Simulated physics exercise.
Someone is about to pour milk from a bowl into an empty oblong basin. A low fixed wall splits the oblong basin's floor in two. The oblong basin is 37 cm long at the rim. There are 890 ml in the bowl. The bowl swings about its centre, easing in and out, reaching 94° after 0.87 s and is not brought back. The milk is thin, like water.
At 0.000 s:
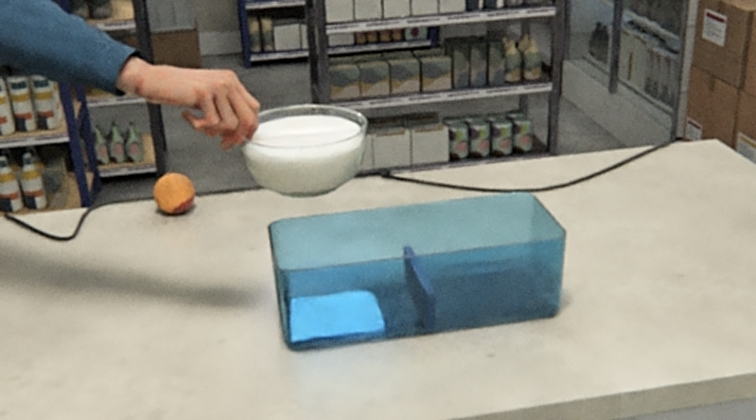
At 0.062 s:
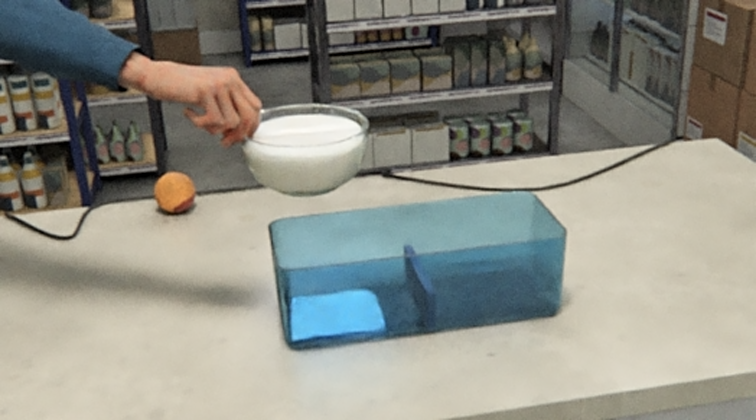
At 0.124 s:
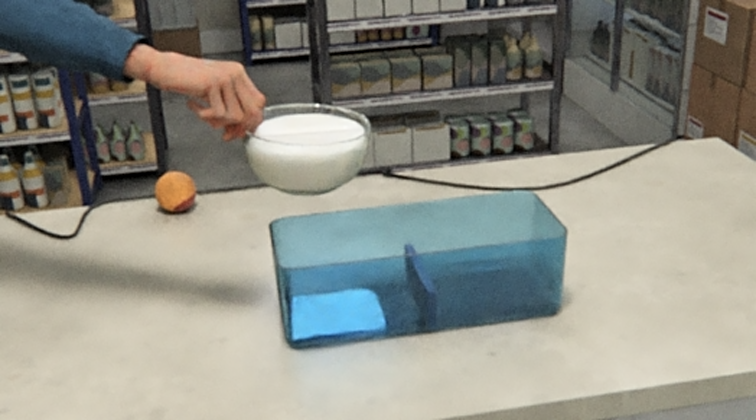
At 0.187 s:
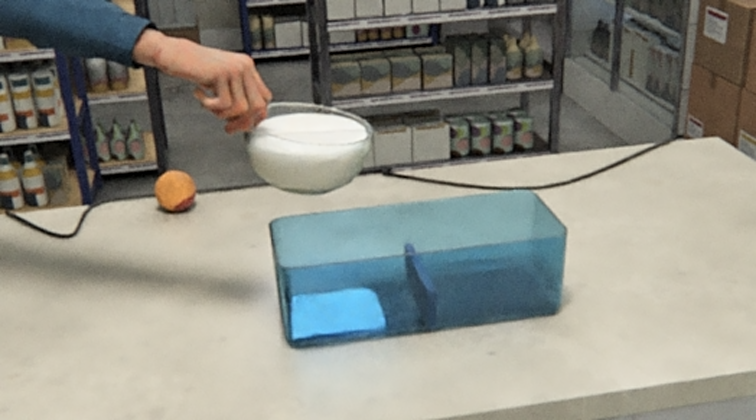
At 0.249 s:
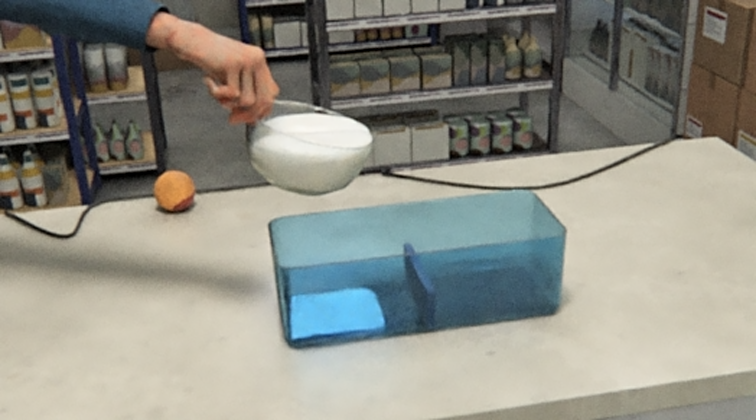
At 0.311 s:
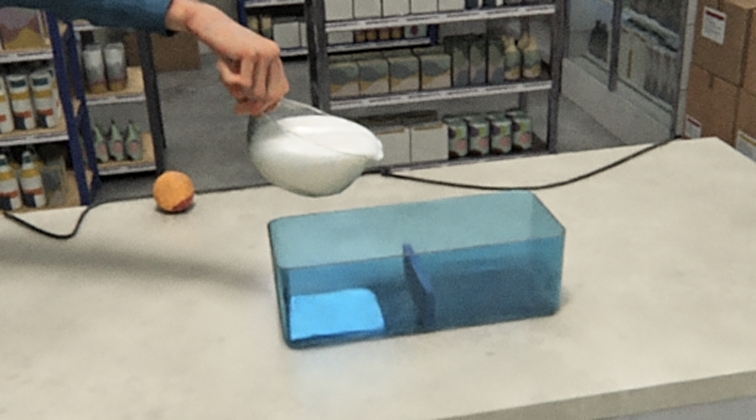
Glass bowl of milk tilting gradually to the right in a person's hand above a blue divided basin on a pale counter.
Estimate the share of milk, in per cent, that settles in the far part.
About 50 per cent.
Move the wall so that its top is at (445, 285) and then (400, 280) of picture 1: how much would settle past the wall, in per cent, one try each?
In turn about 20 and 70 per cent.
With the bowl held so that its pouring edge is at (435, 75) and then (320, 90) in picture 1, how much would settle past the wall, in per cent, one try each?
First 95, then 5 per cent.
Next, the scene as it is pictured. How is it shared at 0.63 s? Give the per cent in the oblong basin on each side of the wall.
Near 10 on the left, 28 on the right.
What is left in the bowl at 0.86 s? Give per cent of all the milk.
Near 5 in a hundred.
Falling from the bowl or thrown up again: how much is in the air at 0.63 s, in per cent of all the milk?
About 32 per cent.
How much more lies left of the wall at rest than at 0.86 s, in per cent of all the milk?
Some 10 per cent.
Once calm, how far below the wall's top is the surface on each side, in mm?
Left about 38 mm, right about 36 mm.
After 0.63 s the tilt is 77° and 31 per cent is still to pour, 9 is left of the wall and 28 right of it.
After 0.86 s the tilt is 94° and 5 per cent is still to pour, 41 is left of the wall and 49 right of it.
After 1.11 s the tilt is 94° and 0 per cent is still to pour, 49 is left of the wall and 50 right of it.
After 1.37 s the tilt is 94° and 0 per cent is still to pour, 50 is left of the wall and 50 right of it.
In the end 50 per cent lies left of the wall, 50 right of it and 1 outside.
